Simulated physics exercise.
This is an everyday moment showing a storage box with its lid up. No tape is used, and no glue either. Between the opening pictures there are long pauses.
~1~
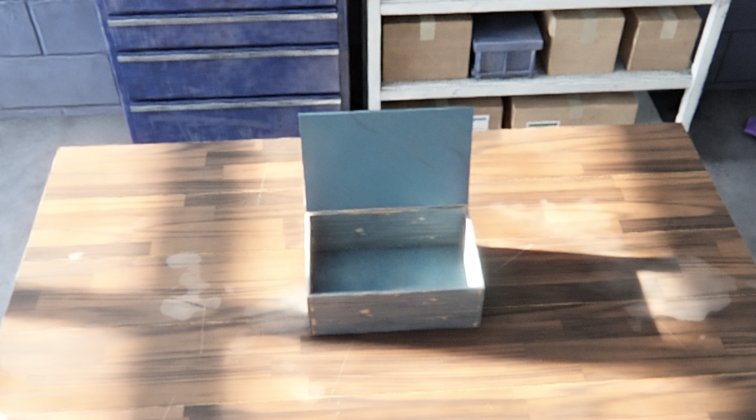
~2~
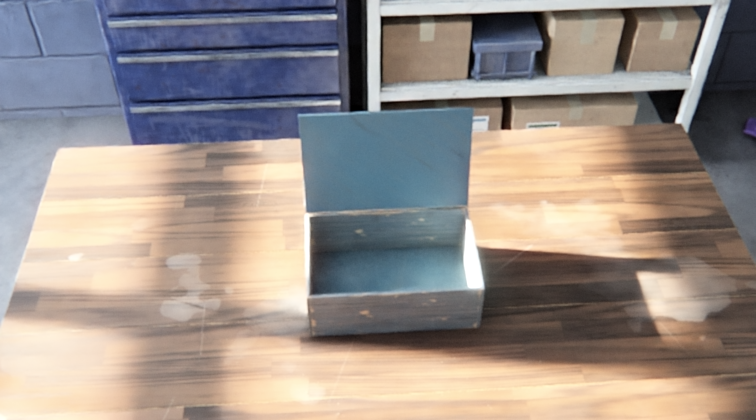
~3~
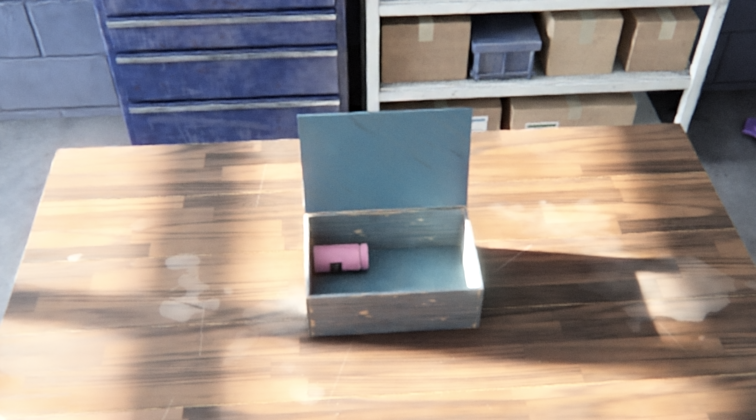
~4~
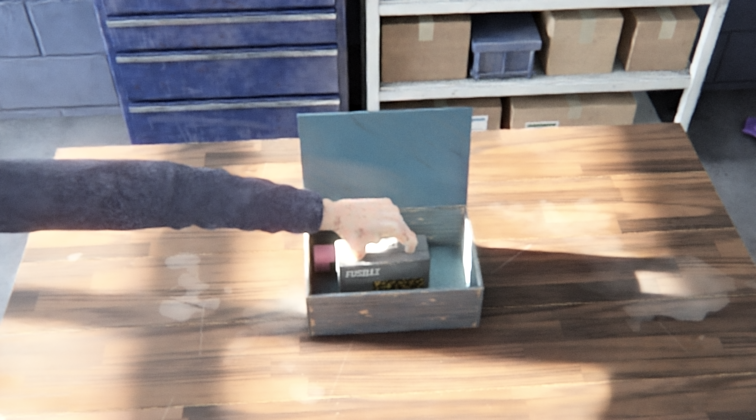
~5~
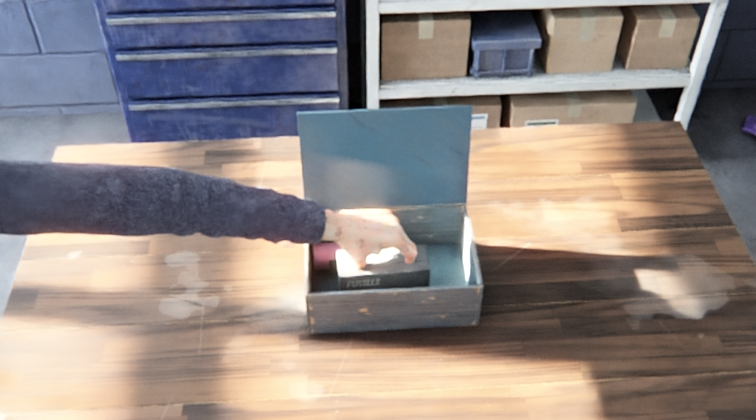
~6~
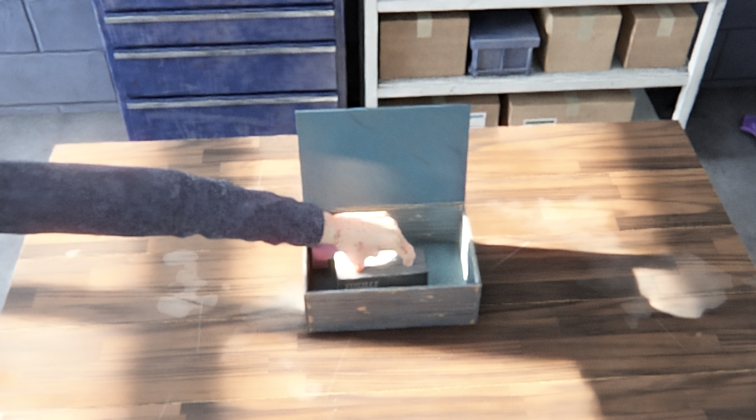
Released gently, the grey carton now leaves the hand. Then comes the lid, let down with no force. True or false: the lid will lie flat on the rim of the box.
True.
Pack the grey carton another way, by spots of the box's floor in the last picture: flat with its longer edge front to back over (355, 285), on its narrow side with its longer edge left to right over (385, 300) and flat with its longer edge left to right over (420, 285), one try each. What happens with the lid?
Trial 1: Lid propped open. Trial 2: Lid fully lowered. Trial 3: Lid fully lowered.
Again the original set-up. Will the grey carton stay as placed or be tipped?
Simply put, the grey carton remains unturned.
Then, 1.10 s after the last picture, lid starting down.
Then, 1.50 s after the last picture, lid 62° above the rim.
Then, 1.80 s after the last picture, lid 29° above the rim.
Then, 2.00 s after the last picture, lid shut.
At rest, lid shut; both in place. Seen from the same camera at the end, grey carton near (381, 278).
